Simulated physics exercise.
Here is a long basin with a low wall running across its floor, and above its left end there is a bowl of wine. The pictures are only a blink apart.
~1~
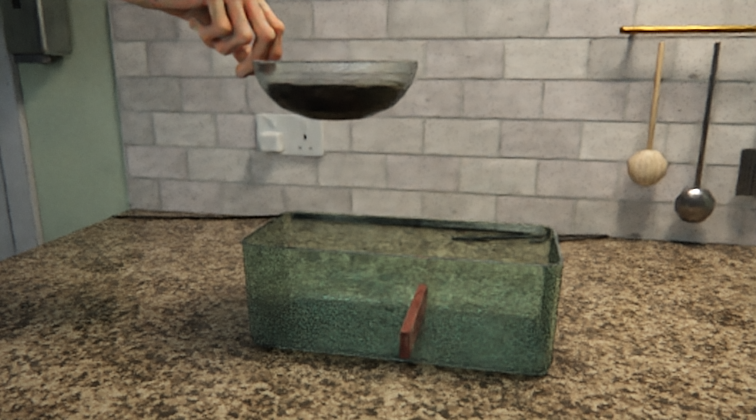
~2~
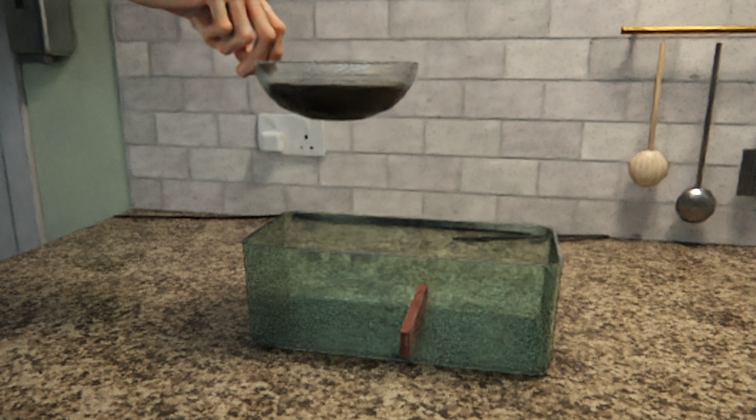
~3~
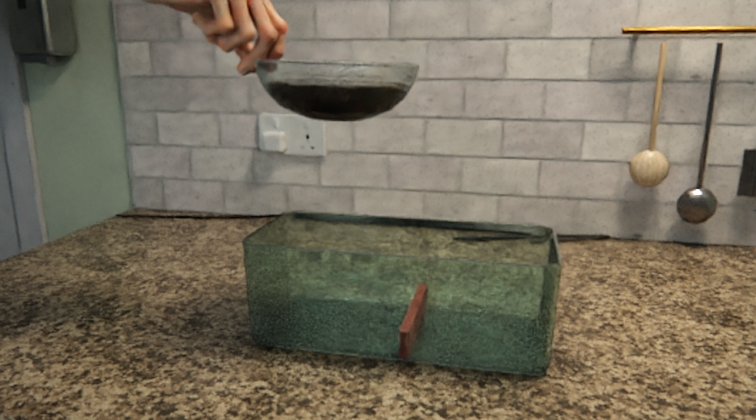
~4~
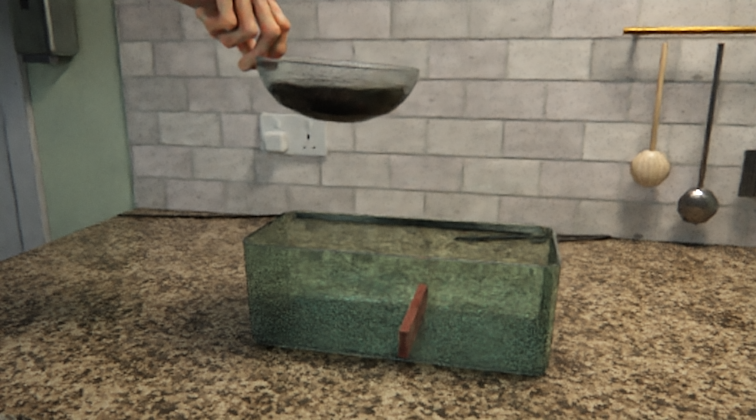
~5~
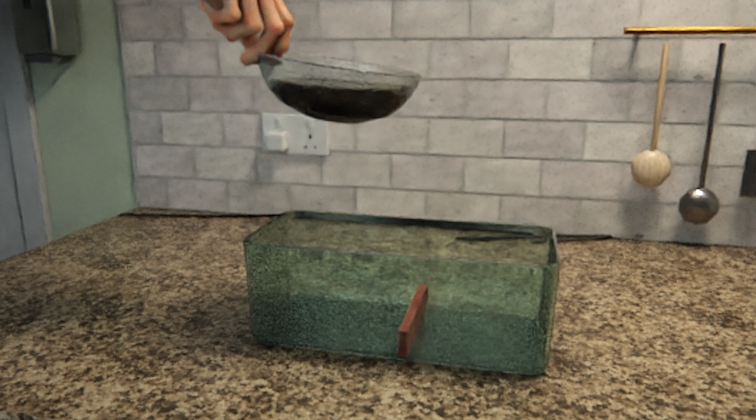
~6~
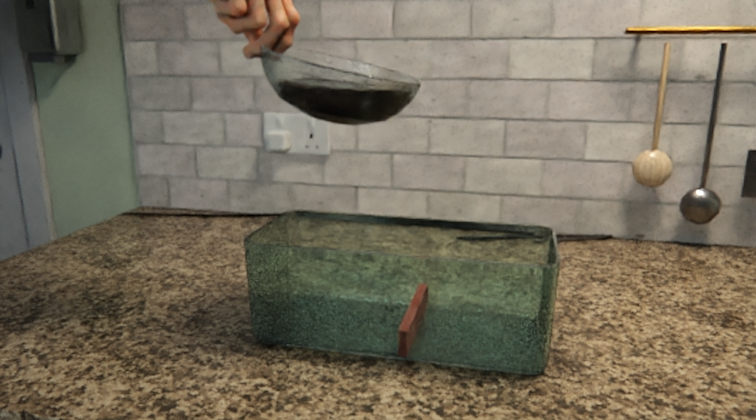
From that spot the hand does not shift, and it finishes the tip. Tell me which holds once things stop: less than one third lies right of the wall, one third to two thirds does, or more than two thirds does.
More than two thirds lies right of the wall.
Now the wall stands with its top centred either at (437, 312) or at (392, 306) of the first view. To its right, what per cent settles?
Roughly 70 % and then 90 %.
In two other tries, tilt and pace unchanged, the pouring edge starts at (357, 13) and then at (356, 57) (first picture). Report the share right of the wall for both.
You'd get 50 percent from the first and 40 percent from the second.
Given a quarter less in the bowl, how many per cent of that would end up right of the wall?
Near 85 parts in a hundred.
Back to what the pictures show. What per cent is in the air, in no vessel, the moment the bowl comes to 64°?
Airborne share: Approx. 40 %.
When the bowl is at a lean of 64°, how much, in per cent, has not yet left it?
30 %.
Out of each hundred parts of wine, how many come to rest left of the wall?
Some 15 parts in a hundred.
A moment on, the bowl is tipped part way and 31 per cent is still to pour, 0 is left of the wall and 29 right of it.
Next, the bowl is tipped on its side and 0 per cent is still to pour, 14 is left of the wall and 83 right of it.
Then the bowl is tipped right over and 0 per cent is still to pour, 15 is left of the wall and 84 right of it.
Later the bowl is tipped right over and 0 per cent is still to pour, 15 is left of the wall and 84 right of it.
At rest 15 per cent lies left of the wall, 84 right of it and 1 outside.
